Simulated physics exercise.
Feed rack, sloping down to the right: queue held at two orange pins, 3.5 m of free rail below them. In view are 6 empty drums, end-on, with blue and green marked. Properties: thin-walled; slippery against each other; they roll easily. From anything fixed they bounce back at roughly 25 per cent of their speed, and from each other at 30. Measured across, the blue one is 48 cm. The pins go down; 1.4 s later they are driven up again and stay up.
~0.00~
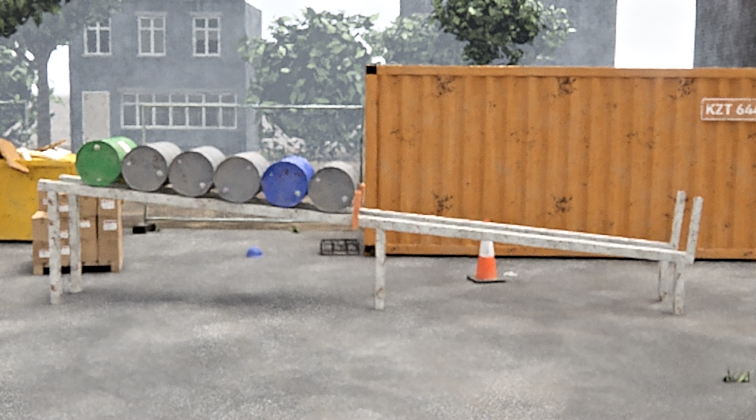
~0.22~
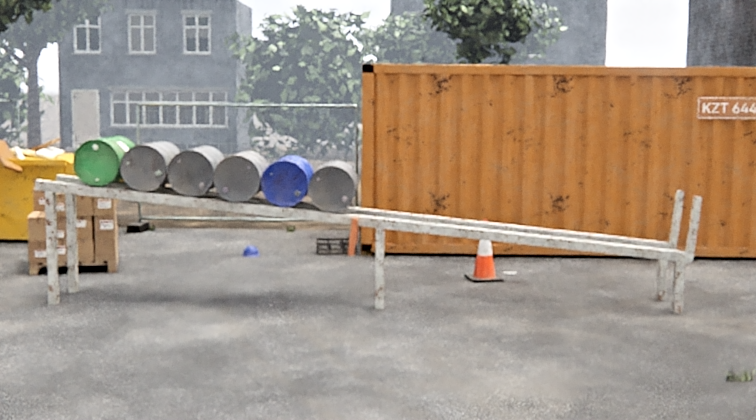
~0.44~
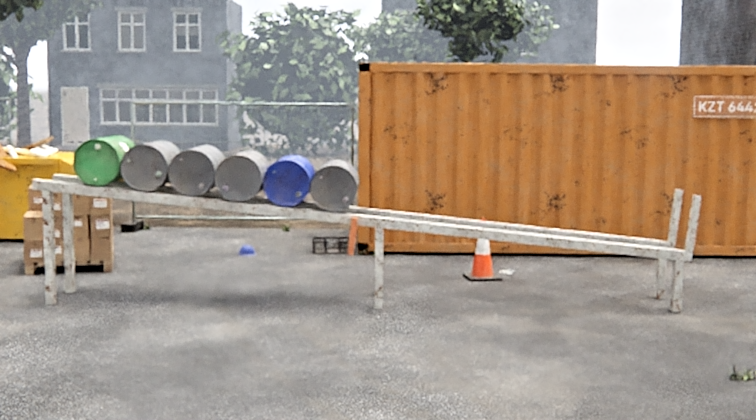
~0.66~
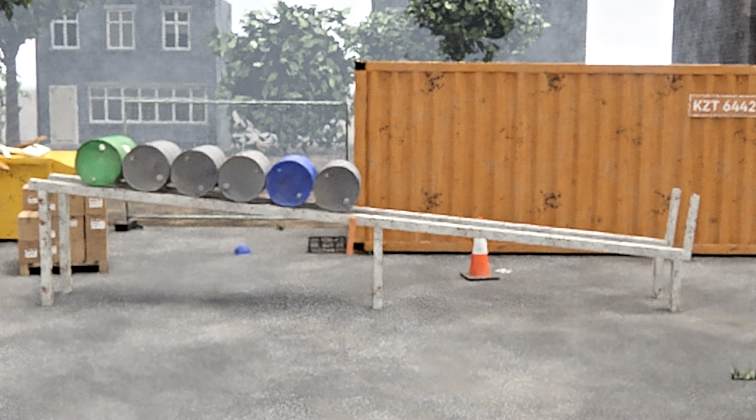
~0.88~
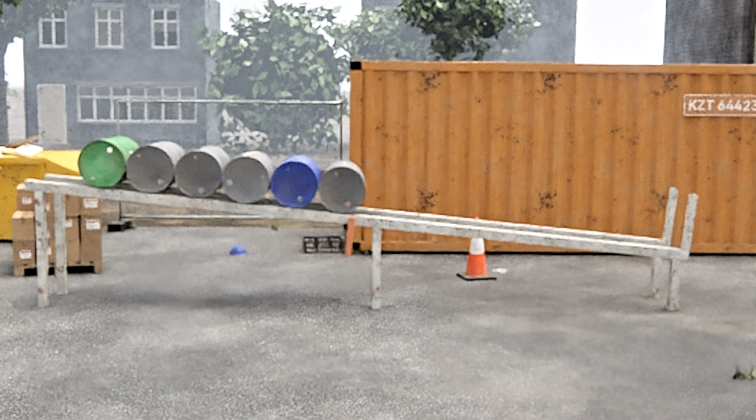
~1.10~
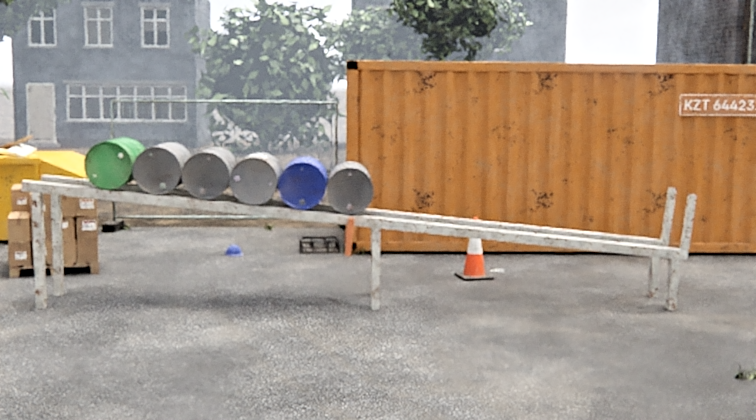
At first, six drums, one green, one blue and four grey, sit in a row near the upper end of a rack sloping down to the right, in front of an orange container. The orange pins drop, and then the drums roll a short way down the slope together, still closely lined up.
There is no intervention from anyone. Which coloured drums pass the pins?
Here blue is kept up top, and green is kept up top.
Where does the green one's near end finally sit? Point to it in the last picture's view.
Around (133, 169).
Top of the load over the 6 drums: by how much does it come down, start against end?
Some 5 centimetres.
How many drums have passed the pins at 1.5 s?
At that instant the count is 1.
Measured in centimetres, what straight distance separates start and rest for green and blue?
The green one comes to 50 and the blue one to 50.
By 1.3 s, blue is on the rails, 45 cm above the pins, rolling right; green is on the rails, 235 cm above the pins, rolling right; 1 below the pins.
By 1.5 s, blue is on the rails, 30 cm above the pins, rolling right; green is on the rails, 225 cm above the pins, rolling right; 1 below the pins.
By 2.3 s, blue is on the rails, 25 cm above the pins; green is on the rails, 220 cm above the pins; 1 below the pins.
Finally (3.9 s), blue is on the rails, 25 cm above the pins; green is on the rails, 220 cm above the pins; 1 below the pins.
